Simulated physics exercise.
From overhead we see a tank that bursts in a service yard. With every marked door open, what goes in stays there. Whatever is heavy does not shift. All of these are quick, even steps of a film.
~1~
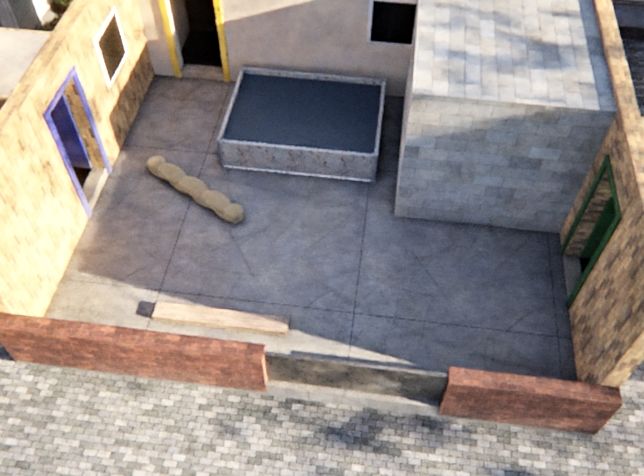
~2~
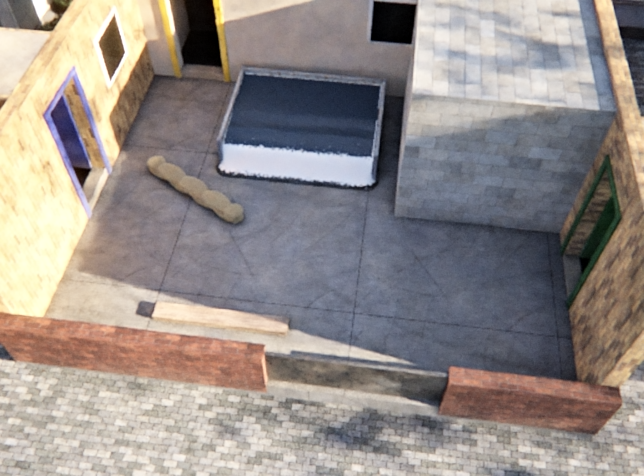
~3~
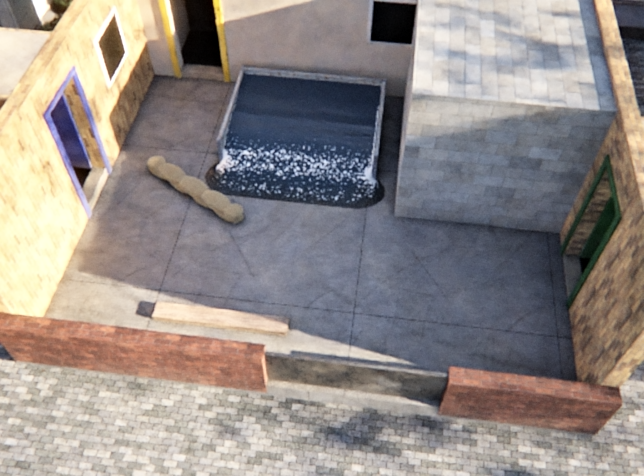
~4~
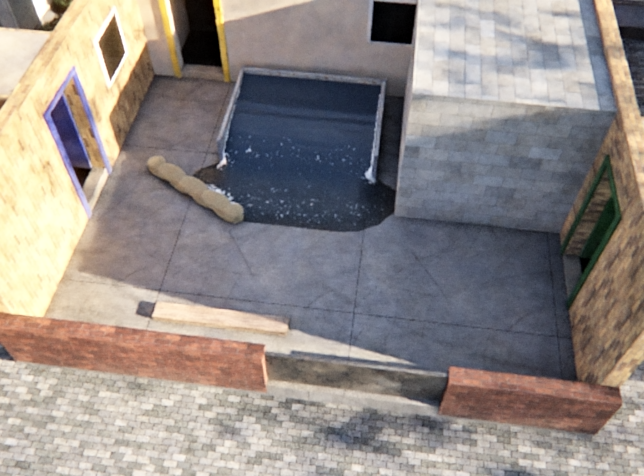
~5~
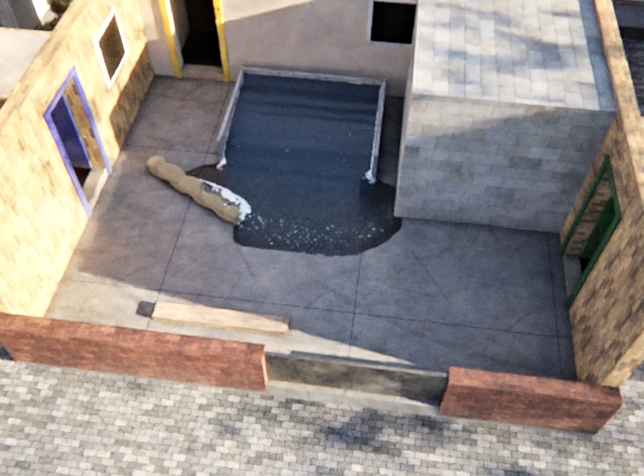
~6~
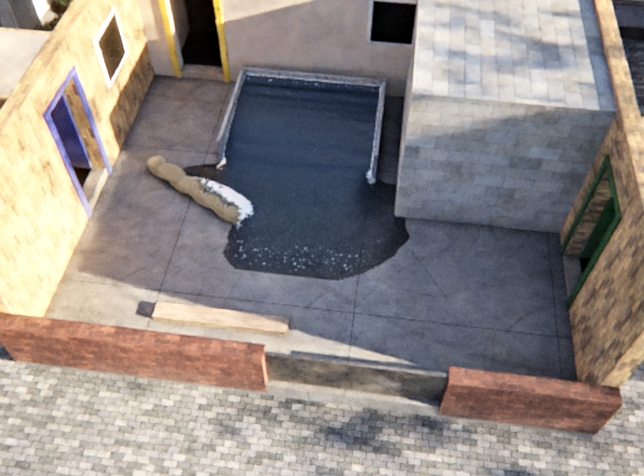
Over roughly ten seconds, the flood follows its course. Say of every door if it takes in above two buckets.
The blue door receives no more than two buckets; the yellow door receives no more than two buckets; the green door receives more than two buckets.
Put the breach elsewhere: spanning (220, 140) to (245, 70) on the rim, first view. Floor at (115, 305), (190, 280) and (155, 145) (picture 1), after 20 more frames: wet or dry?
In the order given: Swamped, swamped and swamped.
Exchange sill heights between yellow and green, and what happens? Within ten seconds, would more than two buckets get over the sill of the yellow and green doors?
One by one: The yellow one falls short; the green one falls short.
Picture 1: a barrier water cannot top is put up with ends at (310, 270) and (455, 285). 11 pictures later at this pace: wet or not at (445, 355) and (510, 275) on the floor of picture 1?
Going in the order asked: Parched, inundated.
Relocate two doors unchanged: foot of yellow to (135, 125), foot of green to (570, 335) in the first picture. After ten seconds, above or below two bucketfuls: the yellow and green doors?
Briefly, the yellow door never reaches it and the green door crosses the line.
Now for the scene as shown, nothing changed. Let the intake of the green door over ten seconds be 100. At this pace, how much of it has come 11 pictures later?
Close to 0 %.
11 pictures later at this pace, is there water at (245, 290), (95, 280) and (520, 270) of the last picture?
First spot submerged, second spot spared, third spot spared.
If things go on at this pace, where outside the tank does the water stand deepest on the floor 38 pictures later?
My finger goes to (559, 250).
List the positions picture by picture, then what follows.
The first picture shows still water in the tank at (305, 113).
In the second picture, water pours out at (297, 165) and has run to (221, 169).
In the third picture, the front is at (211, 178), out from the gap at (298, 166).
In the fourth picture, water pours out at (298, 166) and has run to (196, 182).
In the fifth picture, water pours out at (298, 166) and has run to (393, 227).
In the sixth picture, water pours out at (298, 166) and has run to (354, 270).
A moment on, water covers 35 % of the floor; the blue door not reached, the yellow door not reached, the green door not reached.
Next, water covers 55 % of the floor; the blue door not reached, the yellow door not reached, the green door not reached.
Then, water covers 70 % of the floor; the blue door wet at the sill, nothing in, the yellow door wet at the sill, nothing in, the green door not reached.
Later, water covers 90 % of the floor; the blue door wet at the sill, nothing in, the yellow door wet at the sill, nothing in, the green door under two buckets in.
In the end, water covers 95 % of the floor; the blue door wet at the sill, nothing in, the yellow door wet at the sill, nothing in, the green door over two buckets in.
